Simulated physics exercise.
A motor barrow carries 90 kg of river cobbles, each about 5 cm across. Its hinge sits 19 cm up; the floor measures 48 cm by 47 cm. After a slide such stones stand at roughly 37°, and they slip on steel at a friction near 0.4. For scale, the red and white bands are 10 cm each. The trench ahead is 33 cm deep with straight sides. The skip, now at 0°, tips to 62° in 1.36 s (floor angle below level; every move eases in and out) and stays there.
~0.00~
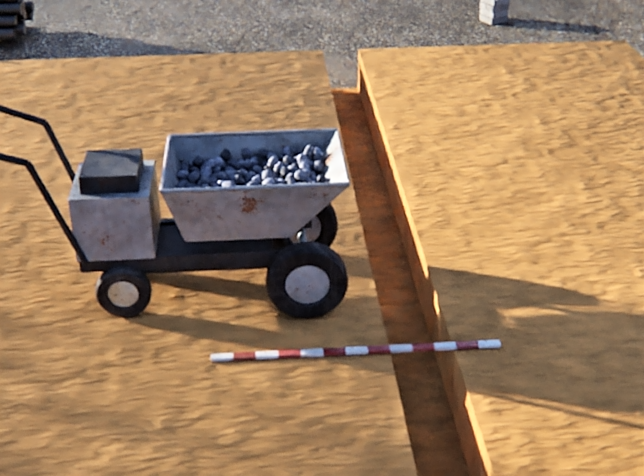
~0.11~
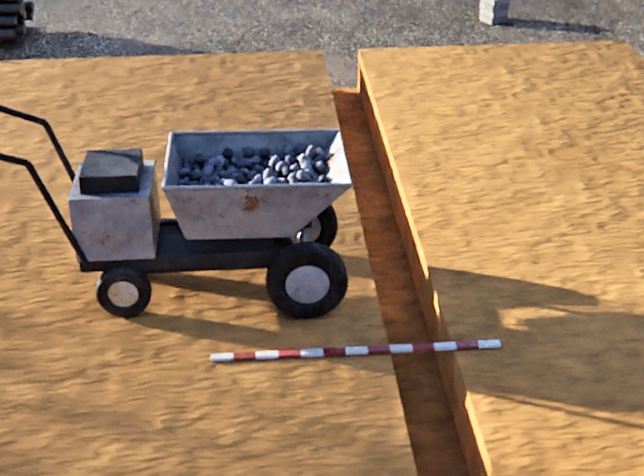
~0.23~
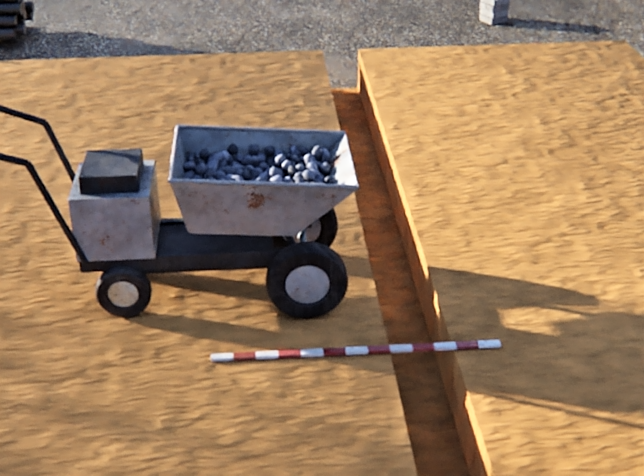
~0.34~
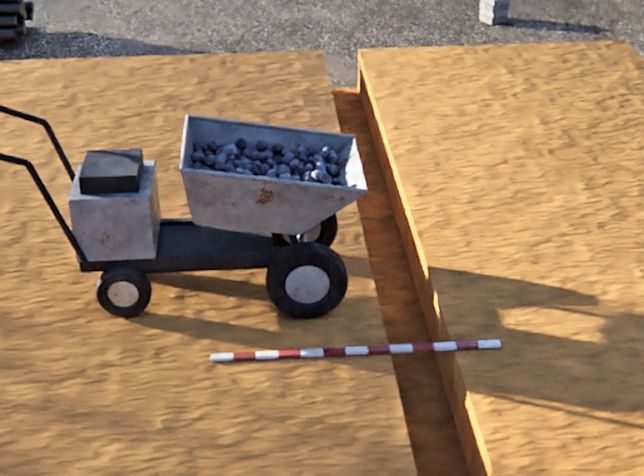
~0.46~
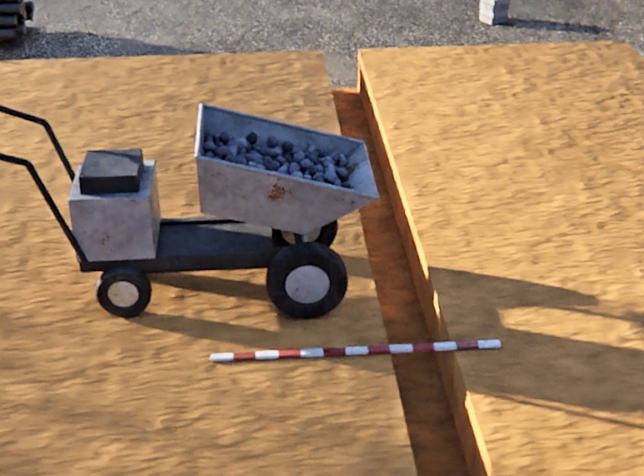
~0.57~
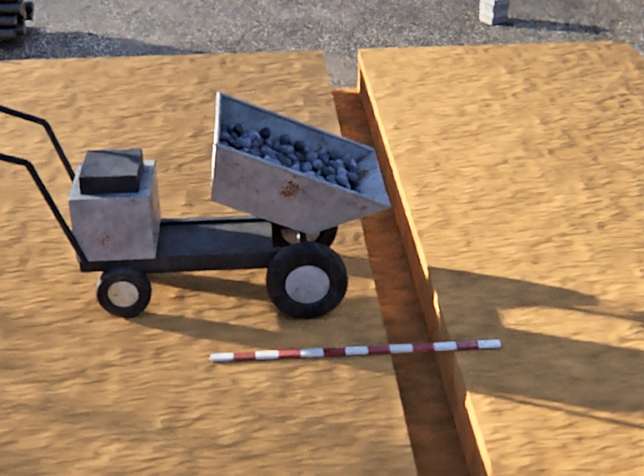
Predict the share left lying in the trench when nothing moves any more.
Close to 47 in a hundred.
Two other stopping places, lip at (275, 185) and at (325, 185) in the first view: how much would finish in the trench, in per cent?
About 95 and 75 per cent.
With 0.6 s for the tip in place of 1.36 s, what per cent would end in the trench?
In that case some 35 per cent.
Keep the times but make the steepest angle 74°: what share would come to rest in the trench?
Then about 35 per cent.
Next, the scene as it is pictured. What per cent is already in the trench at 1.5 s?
Some 5 per cent.
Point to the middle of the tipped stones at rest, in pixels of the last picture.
Around (440, 276).
After 1.0 s the floor is at 52°; 100 % in the skip; the foremost stones are at (398, 216).
After 1.5 s the floor is at 62°; 79 % in the skip, 5 % in the trench, 16 % past the trench; the foremost stones are at (471, 269).
After 1.8 s the floor is at 62°; 44 % in the skip, 10 % in the trench, 46 % past the trench; the foremost stones are at (541, 288).
After 3.8 s the floor is at 62°; 0 % in the skip, 47 % in the trench, 53 % past the trench; the foremost stones are at (592, 303).
